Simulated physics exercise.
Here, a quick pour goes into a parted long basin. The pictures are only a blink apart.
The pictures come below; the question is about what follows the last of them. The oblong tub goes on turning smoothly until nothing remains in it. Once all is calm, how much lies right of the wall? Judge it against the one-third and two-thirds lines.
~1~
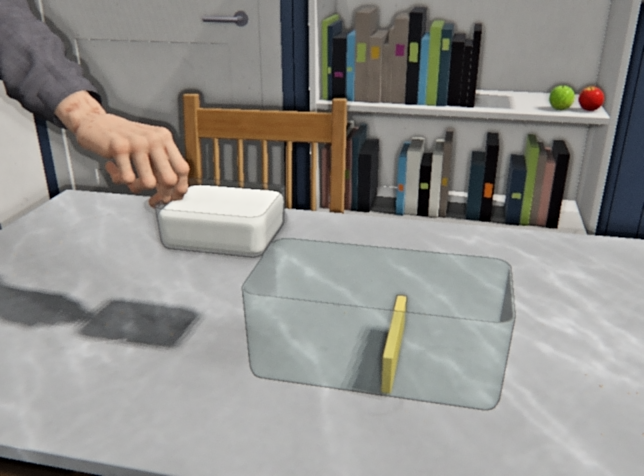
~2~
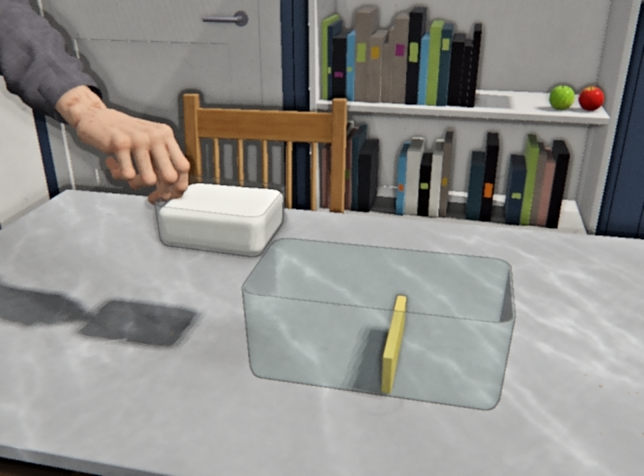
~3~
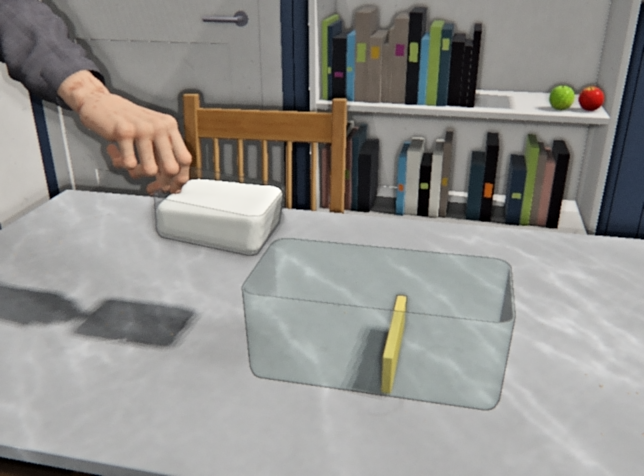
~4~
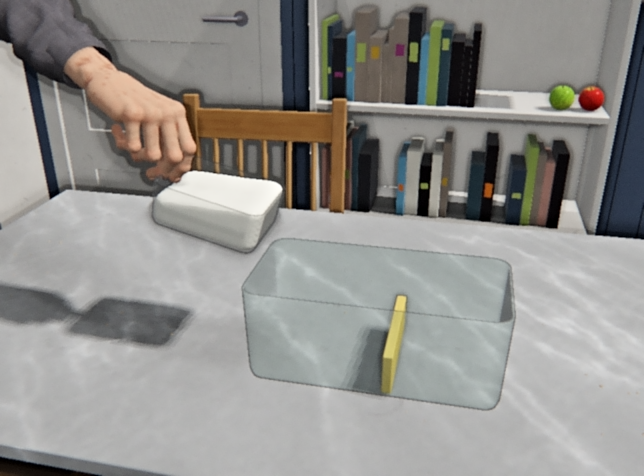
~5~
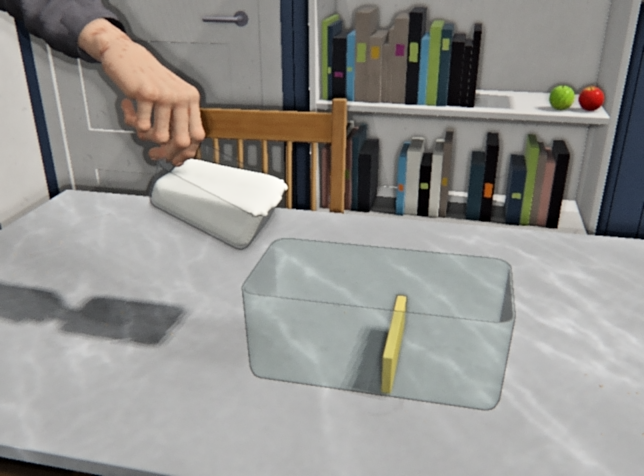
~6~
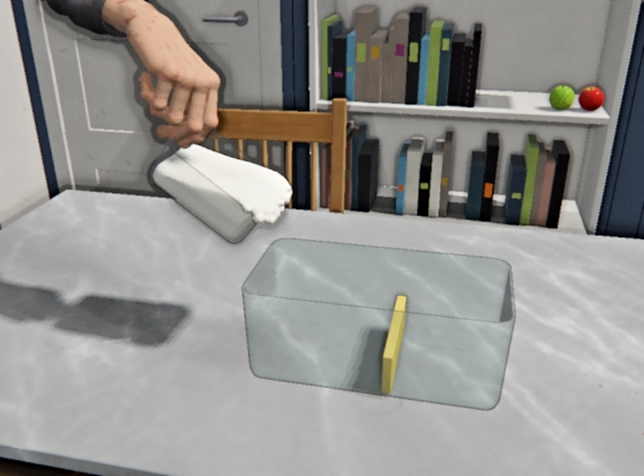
The share right of the wall is left smaller than one third.
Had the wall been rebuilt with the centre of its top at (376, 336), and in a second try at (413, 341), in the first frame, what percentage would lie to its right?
About 30 % for the first and about 15 % for the second.
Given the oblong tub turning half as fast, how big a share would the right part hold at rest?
Roughly 5 in a hundred.
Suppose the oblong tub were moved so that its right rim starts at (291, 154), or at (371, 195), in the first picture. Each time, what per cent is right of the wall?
It comes to about 45 %, followed by about 85 %.
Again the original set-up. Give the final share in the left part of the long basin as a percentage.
Share approx. 90 %.
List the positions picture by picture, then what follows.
In the first picture, it leans 0°; its right rim is at (275, 202); the milk meets the walls at (175, 198) and (275, 206); the long basin's rim runs from (259, 264) to (512, 291); the wall's top is at (395, 325).
In the second picture, it leans 2°; its right rim is at (275, 202); the milk meets the walls at (175, 196) and (274, 204).
In the third picture, it leans 7°; its right rim is at (274, 203); the milk meets the walls at (174, 191) and (274, 200).
In the fourth picture, it leans 14°; its right rim is at (274, 203); the milk meets the walls at (173, 183) and (275, 197); 1 per cent is over the edge.
In the fifth picture, it leans 24°; its right rim is at (274, 203); the milk meets the walls at (171, 171) and (274, 196); 5 per cent is over the edge.
In the sixth picture, it leans 36°; its right rim is at (273, 203); the milk meets the walls at (172, 154) and (258, 182); 9 per cent is over the edge.
A moment on, the oblong tub is tipped right over and 16 per cent is still to pour, 26 is left of the wall and 0 right of it.
Next, the oblong tub is tipped right over and 1 per cent is still to pour, 88 is left of the wall and 2 right of it.
Then the oblong tub is tipped right over and 0 per cent is still to pour, 90 is left of the wall and 4 right of it.
Later the oblong tub is tipped right over and 0 per cent is still to pour, 91 is left of the wall and 5 right of it.
Finally, 91 per cent lies left of the wall, 6 right of it and 4 outside.
